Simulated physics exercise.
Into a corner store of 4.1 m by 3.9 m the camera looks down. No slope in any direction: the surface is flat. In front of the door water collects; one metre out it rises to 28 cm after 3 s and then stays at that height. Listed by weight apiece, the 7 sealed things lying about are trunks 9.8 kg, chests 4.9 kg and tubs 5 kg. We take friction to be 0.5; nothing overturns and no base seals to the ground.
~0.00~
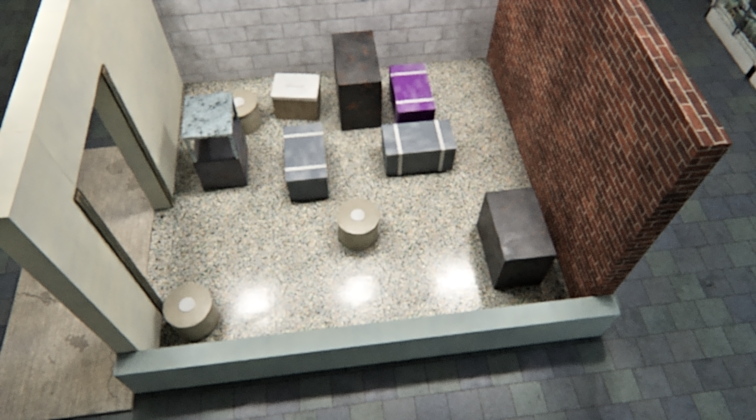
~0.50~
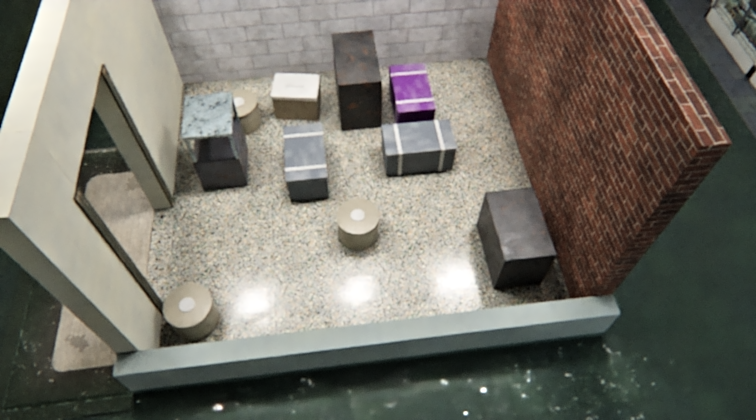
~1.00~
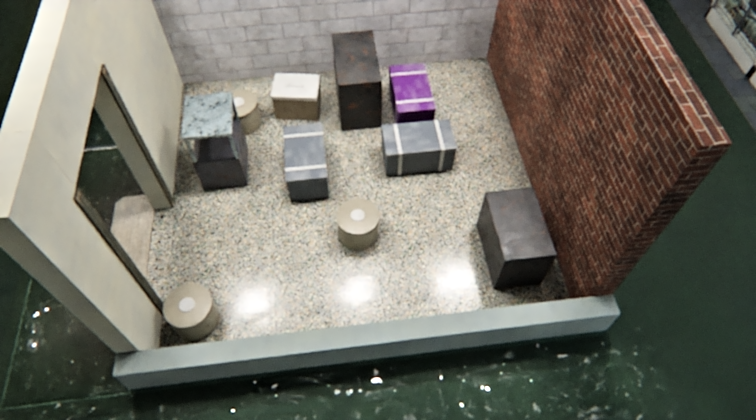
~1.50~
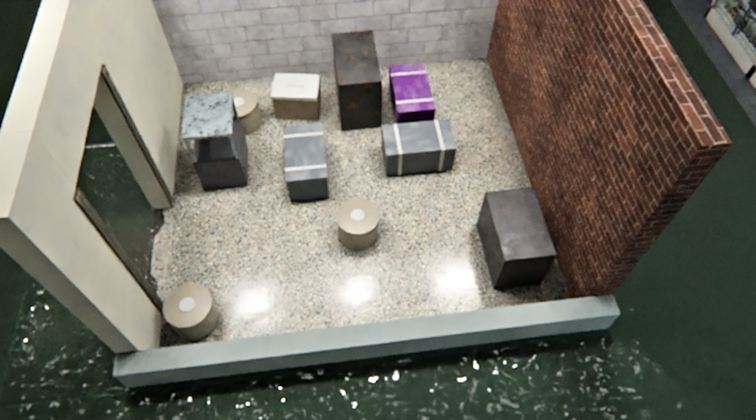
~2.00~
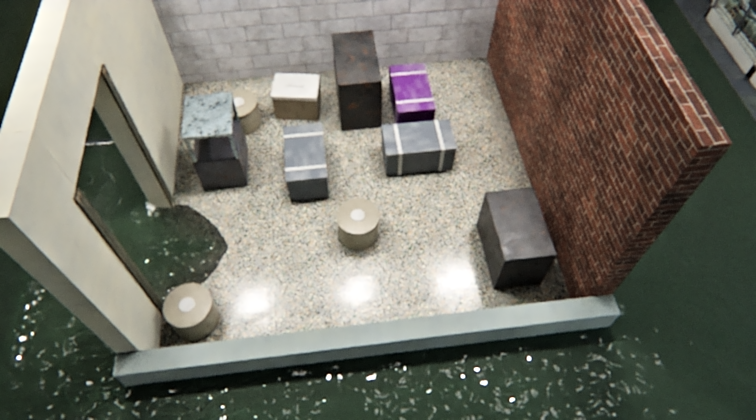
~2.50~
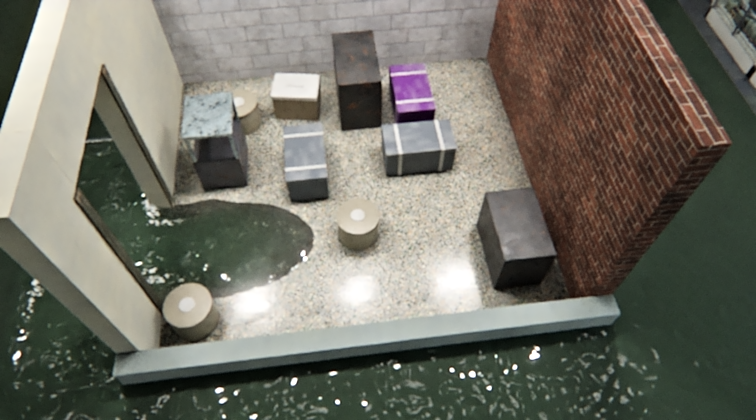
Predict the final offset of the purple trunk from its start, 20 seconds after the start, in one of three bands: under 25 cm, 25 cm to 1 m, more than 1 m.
Shifts somewhat.
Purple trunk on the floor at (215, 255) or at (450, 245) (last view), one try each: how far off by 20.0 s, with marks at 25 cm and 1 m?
Respectively, it ends up distant and ends up distant.
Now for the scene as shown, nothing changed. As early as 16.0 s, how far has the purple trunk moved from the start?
About 60 cm.
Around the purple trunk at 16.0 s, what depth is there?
The depth there is around 23 cm.
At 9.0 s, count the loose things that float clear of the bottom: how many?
It comes to 7 of them.
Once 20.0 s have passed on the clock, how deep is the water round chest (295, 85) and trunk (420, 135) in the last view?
First about 25 cm, second about 29 cm.
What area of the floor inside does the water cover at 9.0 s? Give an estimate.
Flooded: Near 15 m2.
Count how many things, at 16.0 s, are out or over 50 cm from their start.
I count 5.
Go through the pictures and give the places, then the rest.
The first frame shows the purple trunk at (412, 87) rests on the ground; 0.0 m2 under water; 0 of 7 have shifted.
The second frame shows the purple trunk at (412, 87) rests on the ground; water covers 0.0 m2; 0 of 7 have shifted.
The third frame shows the purple trunk at (412, 87) rests on the ground; water covers 0.0 m2; 0 of 7 have shifted.
The fourth frame shows the purple trunk at (412, 87) rests on the ground; water covers 0.0 m2; 0 of 7 have shifted.
The fifth frame shows the purple trunk at (412, 87), on the bottom; water covers 0.5 m2; 0 of 7 have shifted.
The sixth frame shows the purple trunk at (412, 87), on the bottom; water covers 1.5 m2; 0 of 7 have shifted.
After 4.0 s the purple trunk is near (412, 87), 0.0 m from its start, aground; 0 afloat.
After 9.0 s the purple trunk is near (409, 47), 0.5 m from its start, afloat; 7 afloat.
After 16.0 s the purple trunk is near (405, 39), 0.6 m from its start, afloat; 7 afloat.
After 20.0 s the purple trunk is near (405, 36), 0.6 m from its start, afloat; 7 afloat.
